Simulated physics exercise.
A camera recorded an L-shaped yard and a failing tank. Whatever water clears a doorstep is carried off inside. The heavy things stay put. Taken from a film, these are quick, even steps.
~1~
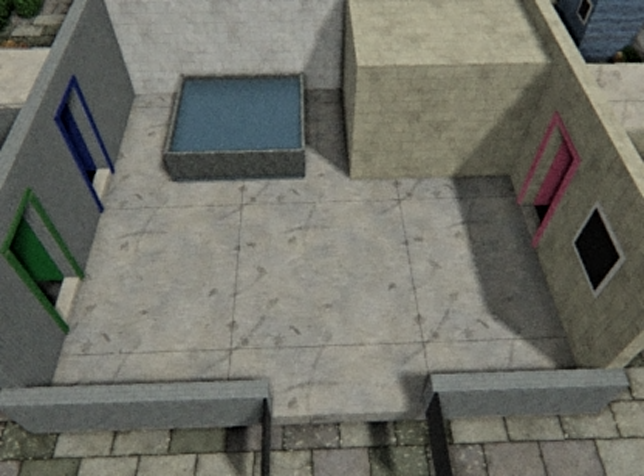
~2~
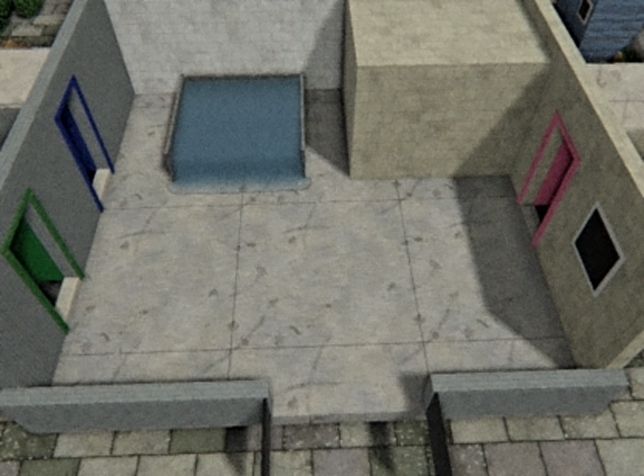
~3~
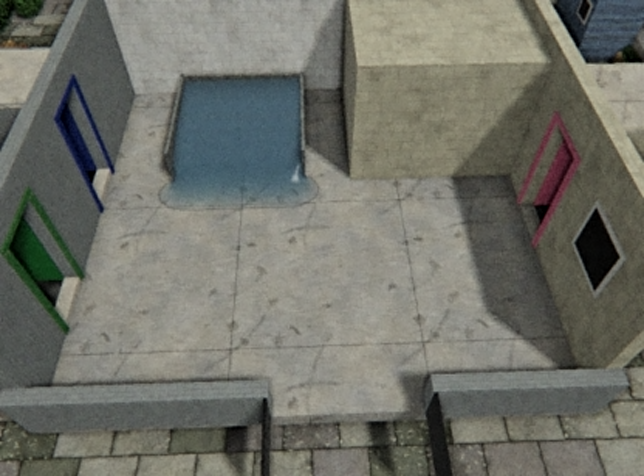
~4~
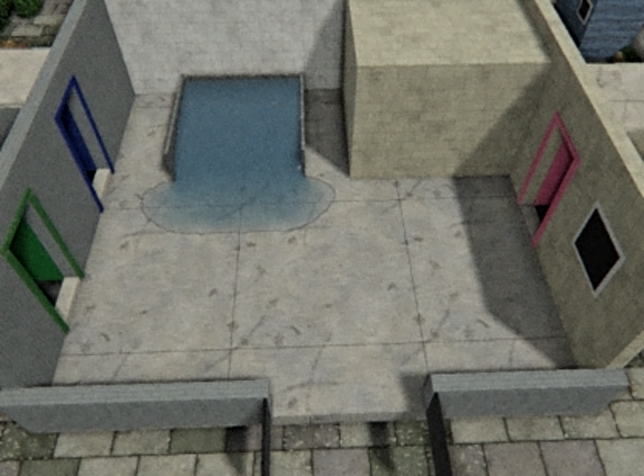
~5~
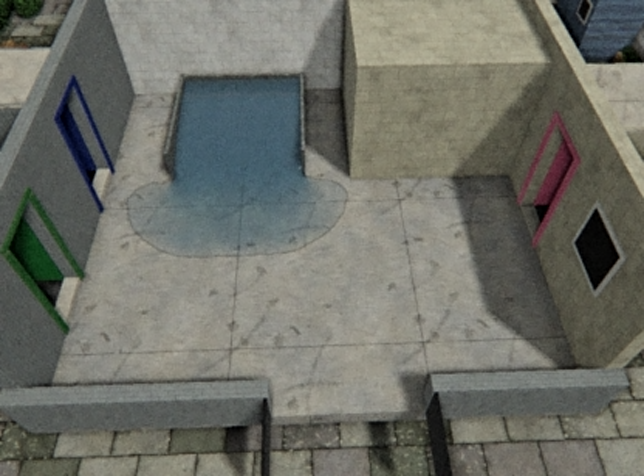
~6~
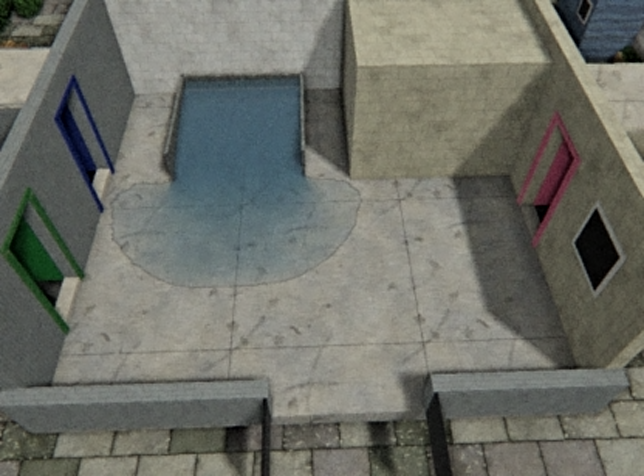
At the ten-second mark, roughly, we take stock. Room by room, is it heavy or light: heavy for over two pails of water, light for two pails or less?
As I see it, the pink door will keep to two buckets; the green door will go over two buckets; the blue door will keep to two buckets.
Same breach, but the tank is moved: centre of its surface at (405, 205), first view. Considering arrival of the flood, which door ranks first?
The door you want is the one in pink.
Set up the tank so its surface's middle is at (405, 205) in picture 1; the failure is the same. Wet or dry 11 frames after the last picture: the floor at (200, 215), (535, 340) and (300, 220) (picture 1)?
First one stays unwetted, next one gets inundated, last one stays unwetted.
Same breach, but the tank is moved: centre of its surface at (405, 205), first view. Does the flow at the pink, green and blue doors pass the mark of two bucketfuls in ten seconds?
Pink: Exceeds it; green: Falls short; blue: Falls short.
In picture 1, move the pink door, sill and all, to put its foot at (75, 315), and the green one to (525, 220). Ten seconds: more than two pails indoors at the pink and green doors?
In that case the pink door exceeds the limit and the green door stays inside the limit.
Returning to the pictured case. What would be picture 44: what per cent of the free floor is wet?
Around 70 percent, give or take.
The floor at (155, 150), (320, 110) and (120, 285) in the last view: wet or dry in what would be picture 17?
Taking them as listed, they are spared, spared and waterlogged.
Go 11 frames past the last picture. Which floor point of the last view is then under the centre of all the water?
Near (231, 218) in the last view.
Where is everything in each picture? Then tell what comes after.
In the first frame, still water in the open tank at (239, 113).
In the second frame, water pours out at (238, 168) and has run to (308, 180).
In the third frame, the front is at (312, 193), out from the gap at (238, 170).
In the fourth frame, water pours out at (238, 171) and has run to (322, 209).
In the fifth frame, the front is at (335, 216), out from the gap at (238, 171).
In the sixth frame, water pours out at (238, 172) and has run to (174, 280).
A moment on, water covers 45 % of the floor; the pink door not reached, the green door wet at the sill, nothing in, the blue door wet at the sill, nothing in.
Next, water covers 55 % of the floor; the pink door not reached, the green door wet at the sill, nothing in, the blue door wet at the sill, nothing in.
Then, water covers 65 % of the floor; the pink door not reached, the green door under two buckets in, the blue door wet at the sill, nothing in.
Later, water covers 70 % of the floor; the pink door wet at the sill, nothing in, the green door over two buckets in, the blue door wet at the sill, nothing in.
In the end, water covers 95 % of the floor; the pink door under two buckets in, the green door over two buckets in, the blue door wet at the sill, nothing in.
